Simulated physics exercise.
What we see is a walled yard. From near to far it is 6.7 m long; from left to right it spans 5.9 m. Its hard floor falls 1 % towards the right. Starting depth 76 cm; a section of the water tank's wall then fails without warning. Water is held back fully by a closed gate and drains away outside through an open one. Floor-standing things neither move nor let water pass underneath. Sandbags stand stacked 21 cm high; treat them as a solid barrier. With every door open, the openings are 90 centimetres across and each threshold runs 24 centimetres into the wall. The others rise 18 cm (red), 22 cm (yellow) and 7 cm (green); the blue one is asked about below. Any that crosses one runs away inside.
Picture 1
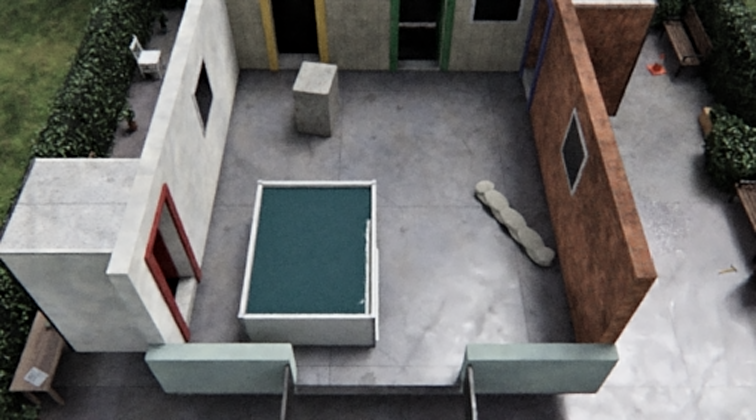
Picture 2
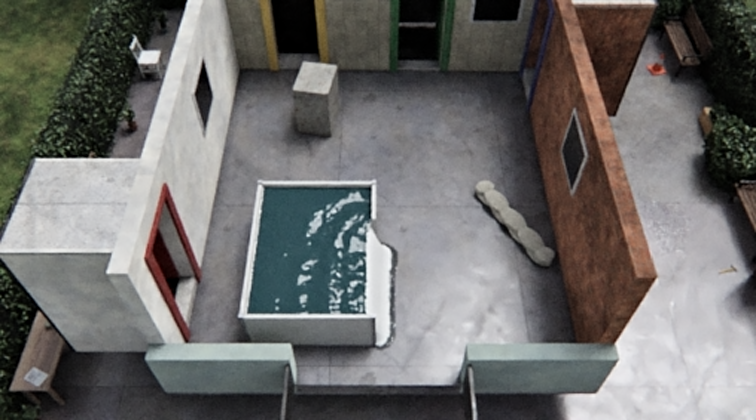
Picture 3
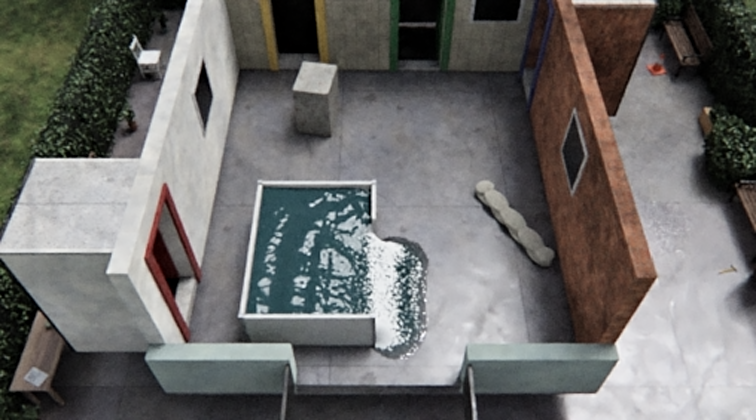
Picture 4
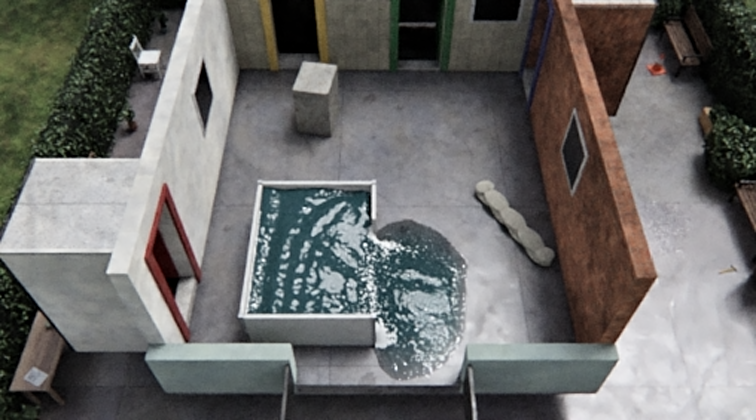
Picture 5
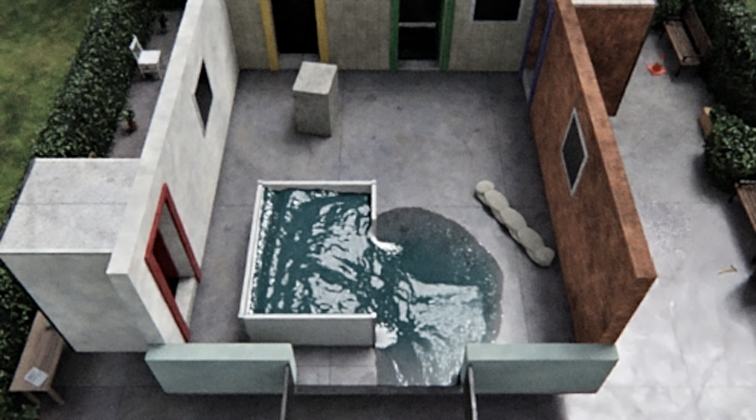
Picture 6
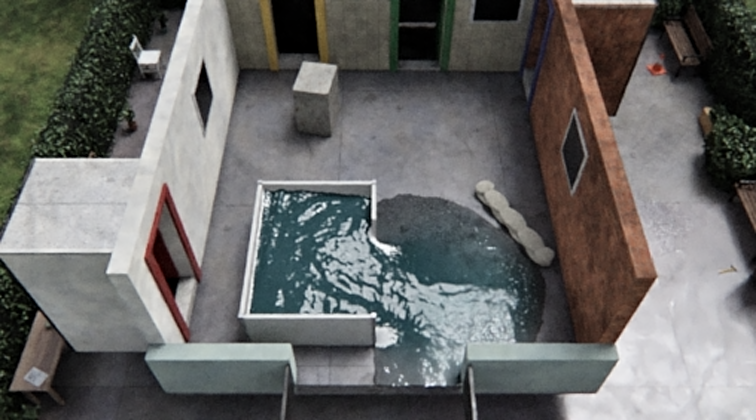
Water poured out through the right side of a full tank in a walled yard, then spread in a widening, rippling pool across the grey floor towards the sandbags and brown wall.
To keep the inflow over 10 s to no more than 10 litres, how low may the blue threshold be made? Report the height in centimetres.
No lower than about 10 cm.
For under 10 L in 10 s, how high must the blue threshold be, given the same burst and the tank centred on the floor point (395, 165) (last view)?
In this case, 26 cm or so.
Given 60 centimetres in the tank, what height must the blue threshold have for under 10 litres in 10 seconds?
Then around 7.0 centimetres.
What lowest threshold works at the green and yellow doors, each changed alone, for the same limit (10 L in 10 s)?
Some 12.0 cm for green, some 5.5 cm for yellow.
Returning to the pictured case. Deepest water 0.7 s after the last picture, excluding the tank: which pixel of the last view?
(574, 370).
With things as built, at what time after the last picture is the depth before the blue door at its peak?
Approximately 5.5 s.
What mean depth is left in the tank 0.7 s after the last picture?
Around 42 centimetres.
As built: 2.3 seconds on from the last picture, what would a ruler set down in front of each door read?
Centimetres: Red = 0, yellow = 0, green = 0, blue = 4.
Then, 0.7 s after the last picture water covers 25 % of the floor, deepest (62 cm) near (574, 370); it has not reached the blue door.
Then, 2.3 s after the last picture water covers 40 % of the floor, deepest (34 cm) near (460, 325); 4 cm at the blue door, 0 litres in over its 26 cm threshold.
Then, 9.3 s after the last picture water covers 90 % of the floor; 10 cm at the blue door, 0 litres in over its 26 cm threshold.
At the blue door as built, the water peaked near 12 cm, 5.7 s after the last picture.
With a threshold of 9 cm, 18 litres would have come in within the 10 s; with 12 cm, 3 litres. So under 10 litres takes about 10 cm.
